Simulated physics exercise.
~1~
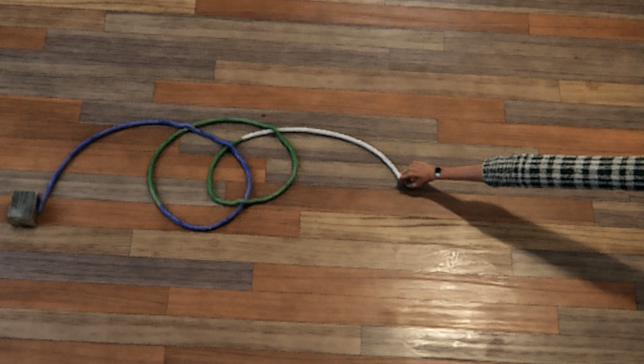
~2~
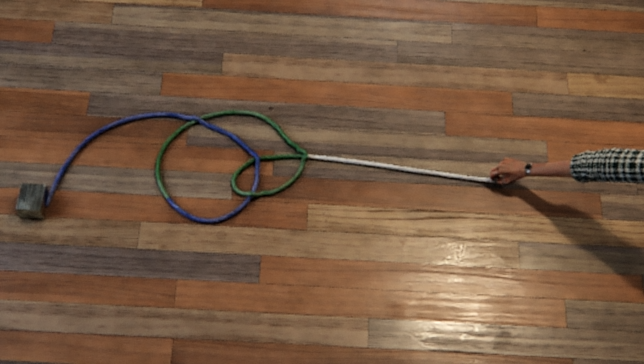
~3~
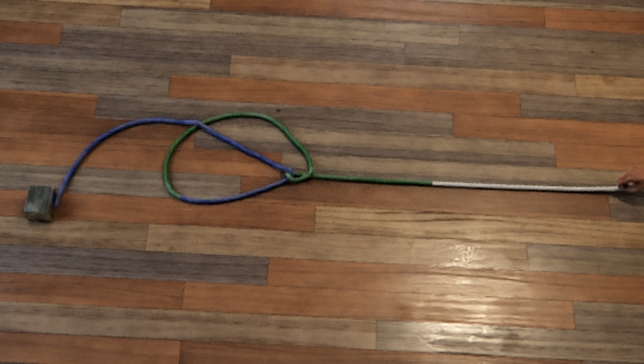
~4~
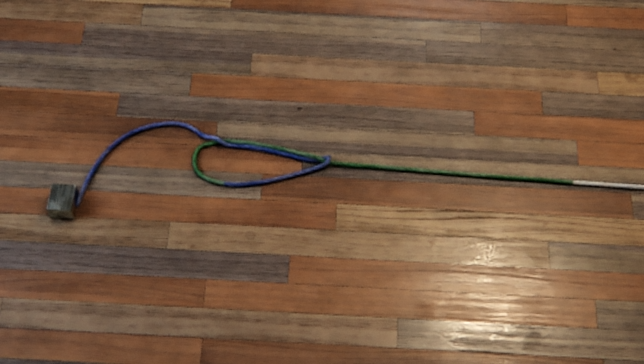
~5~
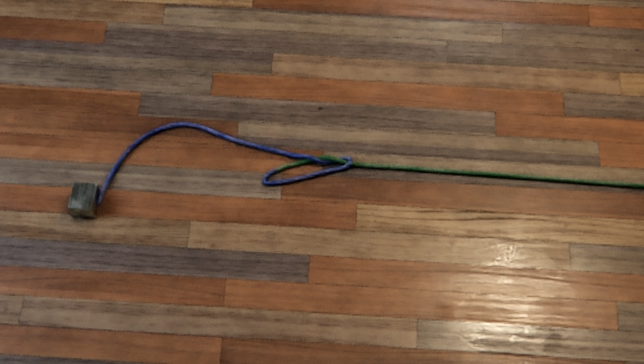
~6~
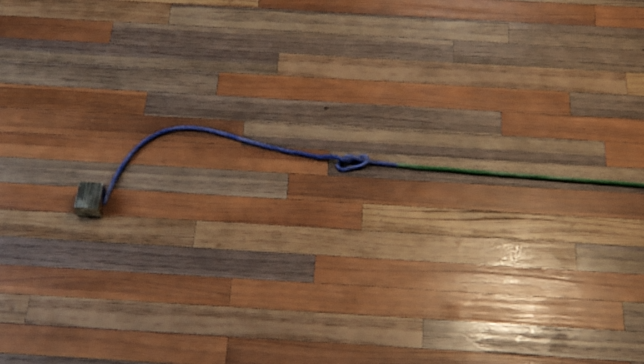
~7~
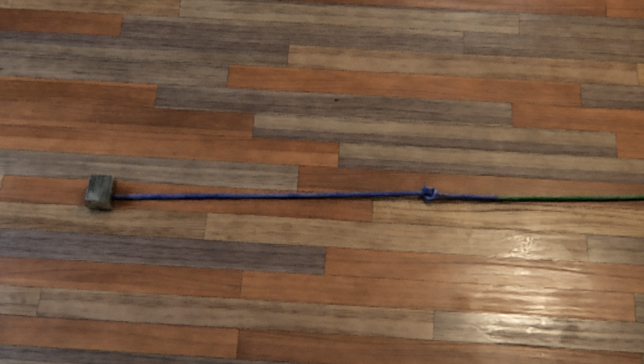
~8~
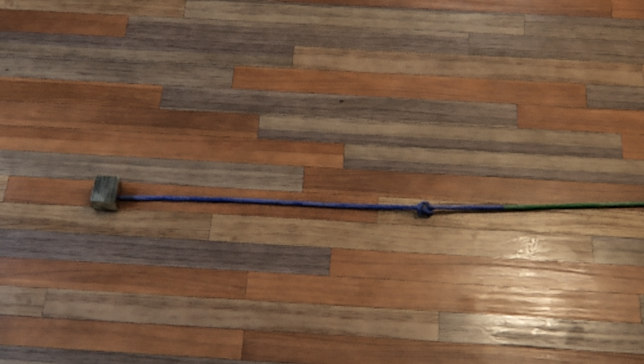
On a wooden plank floor, a hand pulls the white end of a looped blue, green and white rope to the right, away from a small block at the left end, and the loops shrink until the rope lies taut with a small knot in its blue part.
